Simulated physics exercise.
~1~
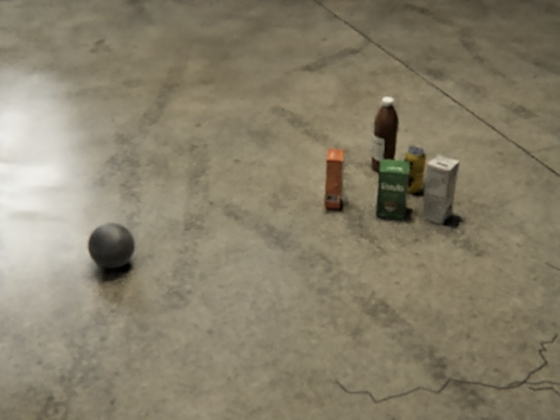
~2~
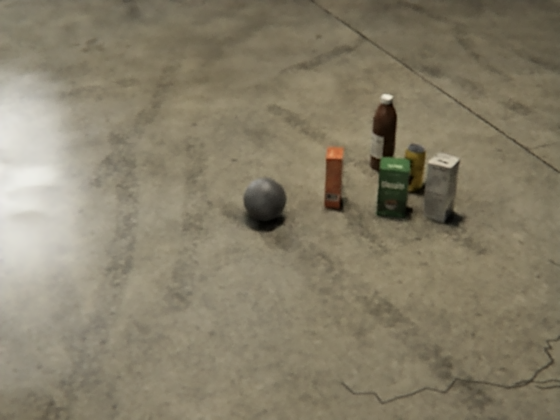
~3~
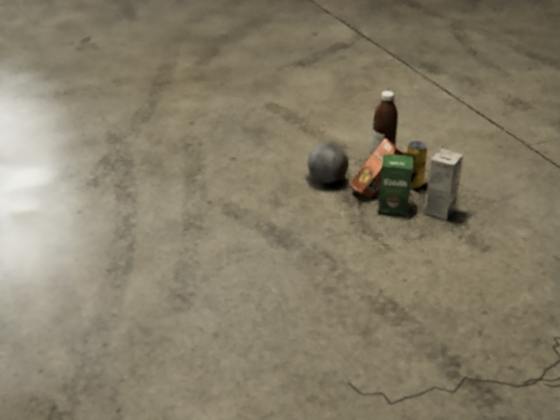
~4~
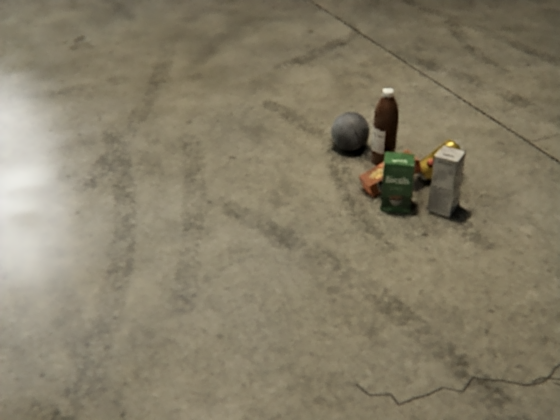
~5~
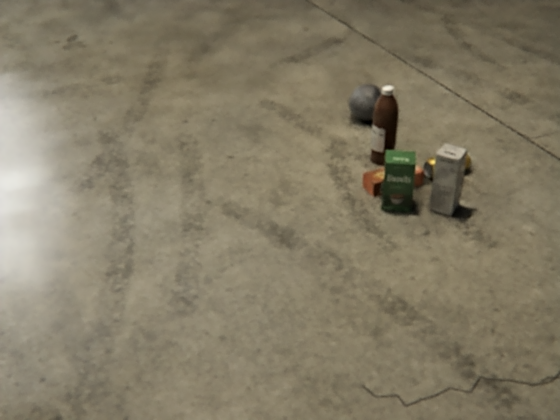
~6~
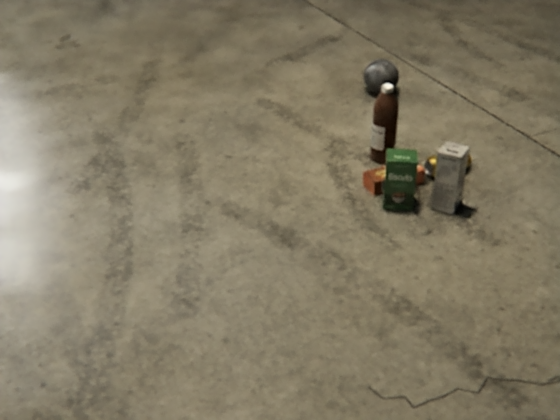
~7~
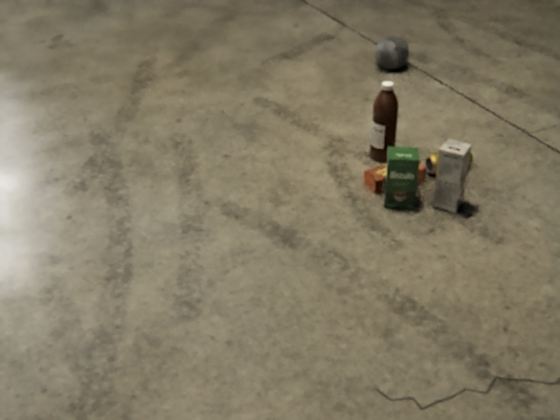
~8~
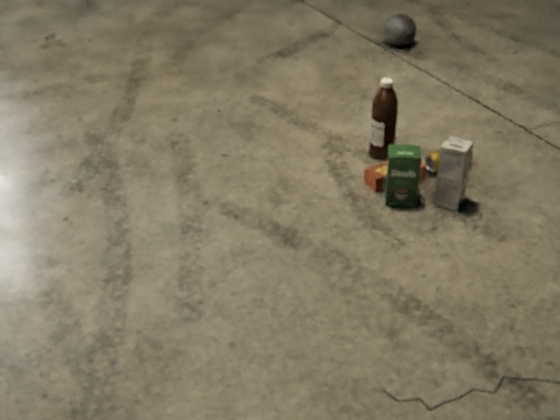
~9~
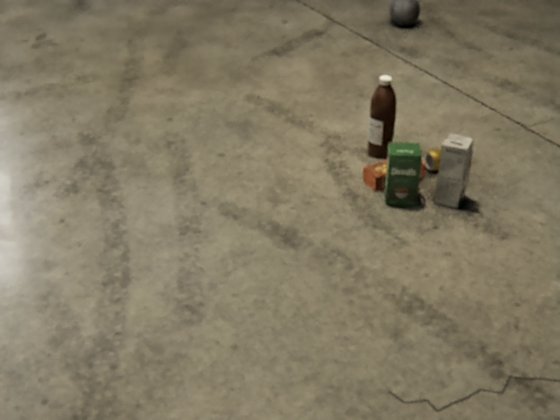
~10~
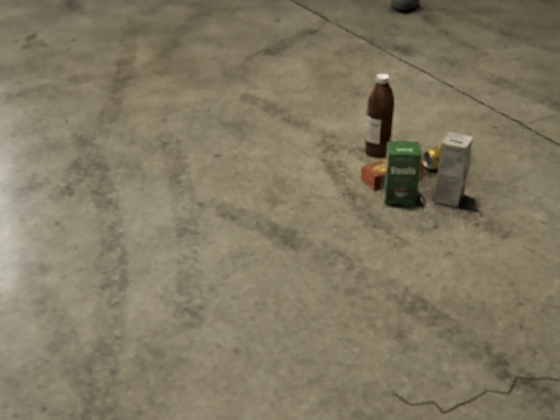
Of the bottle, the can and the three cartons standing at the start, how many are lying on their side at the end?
Two of them are lying on their side at the end, the orange carton and the yellow can.
